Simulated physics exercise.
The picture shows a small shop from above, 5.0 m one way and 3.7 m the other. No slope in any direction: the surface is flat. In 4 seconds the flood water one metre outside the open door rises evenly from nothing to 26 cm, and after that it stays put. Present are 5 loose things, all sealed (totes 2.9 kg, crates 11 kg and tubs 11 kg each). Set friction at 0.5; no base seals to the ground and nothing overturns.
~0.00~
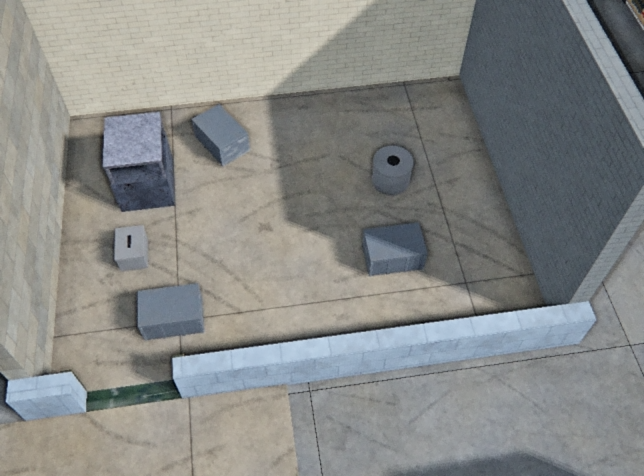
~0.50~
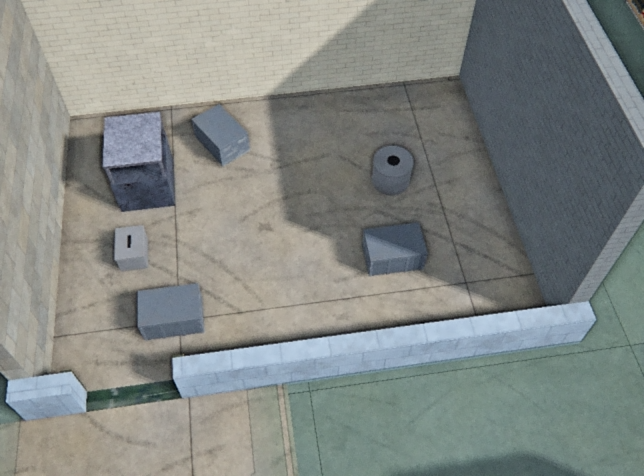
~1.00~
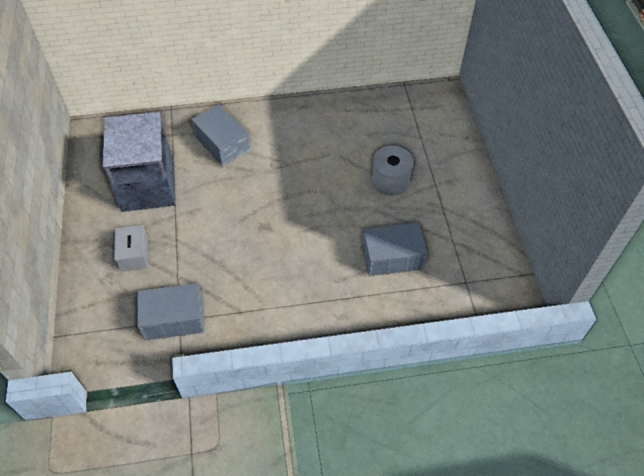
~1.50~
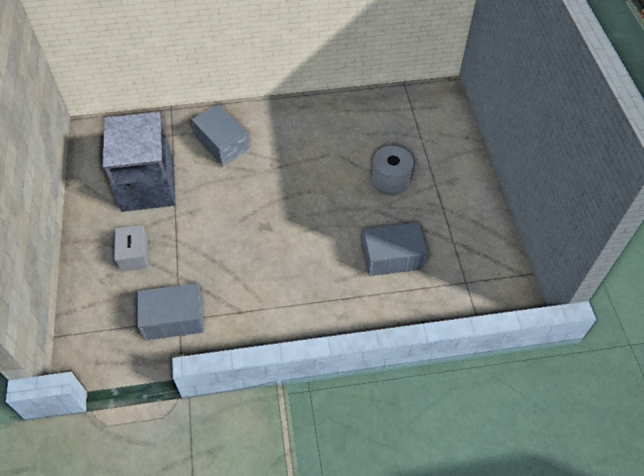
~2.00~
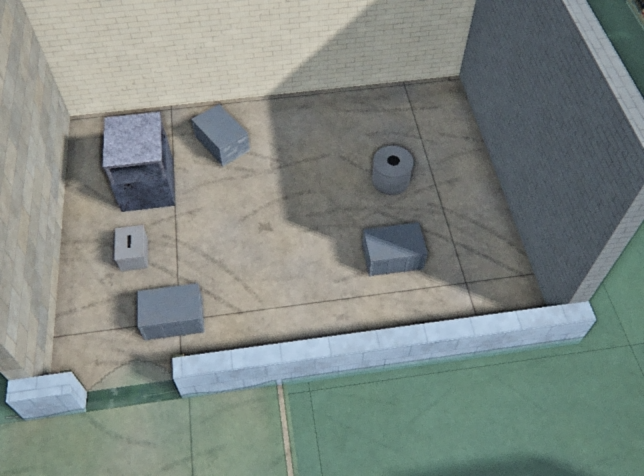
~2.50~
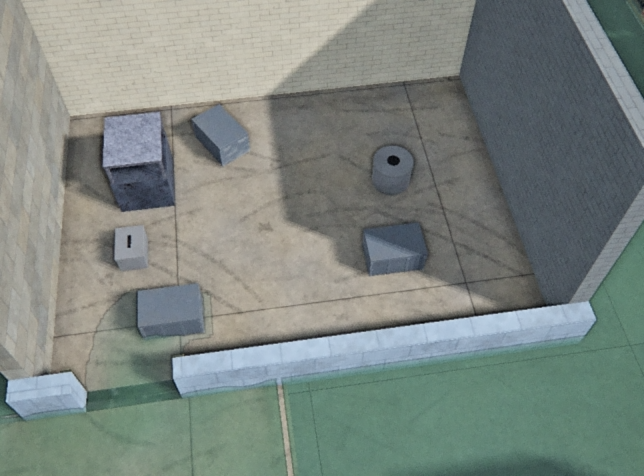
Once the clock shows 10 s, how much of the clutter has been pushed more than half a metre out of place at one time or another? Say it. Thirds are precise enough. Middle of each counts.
I'd put it at between one and two thirds.
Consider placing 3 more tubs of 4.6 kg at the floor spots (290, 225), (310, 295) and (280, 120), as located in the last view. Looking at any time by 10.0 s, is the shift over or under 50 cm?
In turn: Past it, under, past it.
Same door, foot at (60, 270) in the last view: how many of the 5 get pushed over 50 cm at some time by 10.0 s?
The answer would then be 3.
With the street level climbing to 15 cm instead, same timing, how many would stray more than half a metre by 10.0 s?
Result: 2.
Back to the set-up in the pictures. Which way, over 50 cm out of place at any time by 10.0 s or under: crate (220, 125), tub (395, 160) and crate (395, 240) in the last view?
Result, in order: Exceeded / stayed within / stayed within.
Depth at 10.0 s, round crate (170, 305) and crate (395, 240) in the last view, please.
13 and 3 cm.
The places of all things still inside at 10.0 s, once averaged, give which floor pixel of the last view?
Somewhere near (406, 162).
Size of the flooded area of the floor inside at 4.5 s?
That flooded area is roughly 7.0 m2.
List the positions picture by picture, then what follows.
The first picture shows a tote at (129, 242), on the bottom; a crate at (395, 241) rests on the ground; water covers 0.0 m2; 0 of 5 have shifted.
The second picture shows a tote at (129, 242) rests on the ground; a crate at (395, 241), on the bottom; 0.0 m2 under water; 0 of 5 have shifted.
The third picture shows a tote at (129, 242), on the bottom; a crate at (395, 241) rests on the ground; 0.0 m2 under water; 0 of 5 have shifted.
The fourth picture shows a tote at (129, 242), on the bottom; a crate at (395, 241), on the bottom; water covers 0.0 m2; 0 of 5 have shifted.
The fifth picture shows a tote at (129, 242) rests on the ground; a crate at (395, 241) rests on the ground; 0.1 m2 under water; 0 of 5 have shifted.
The sixth picture shows a tote at (129, 242) rests on the ground; a crate at (395, 241), on the bottom; 0.6 m2 under water; 0 of 5 have shifted.
After 3.5 s 1 of 5 are over 50 cm from their spots; 0 afloat.
After 4.5 s 1 of 5 are over 50 cm from their spots; 1 afloat.
After 7.0 s 3 of 5 are over 50 cm from their spots; 2 afloat.
After 10.0 s 3 of 5 are over 50 cm from their spots, and 3 have been at some point; 3 afloat.
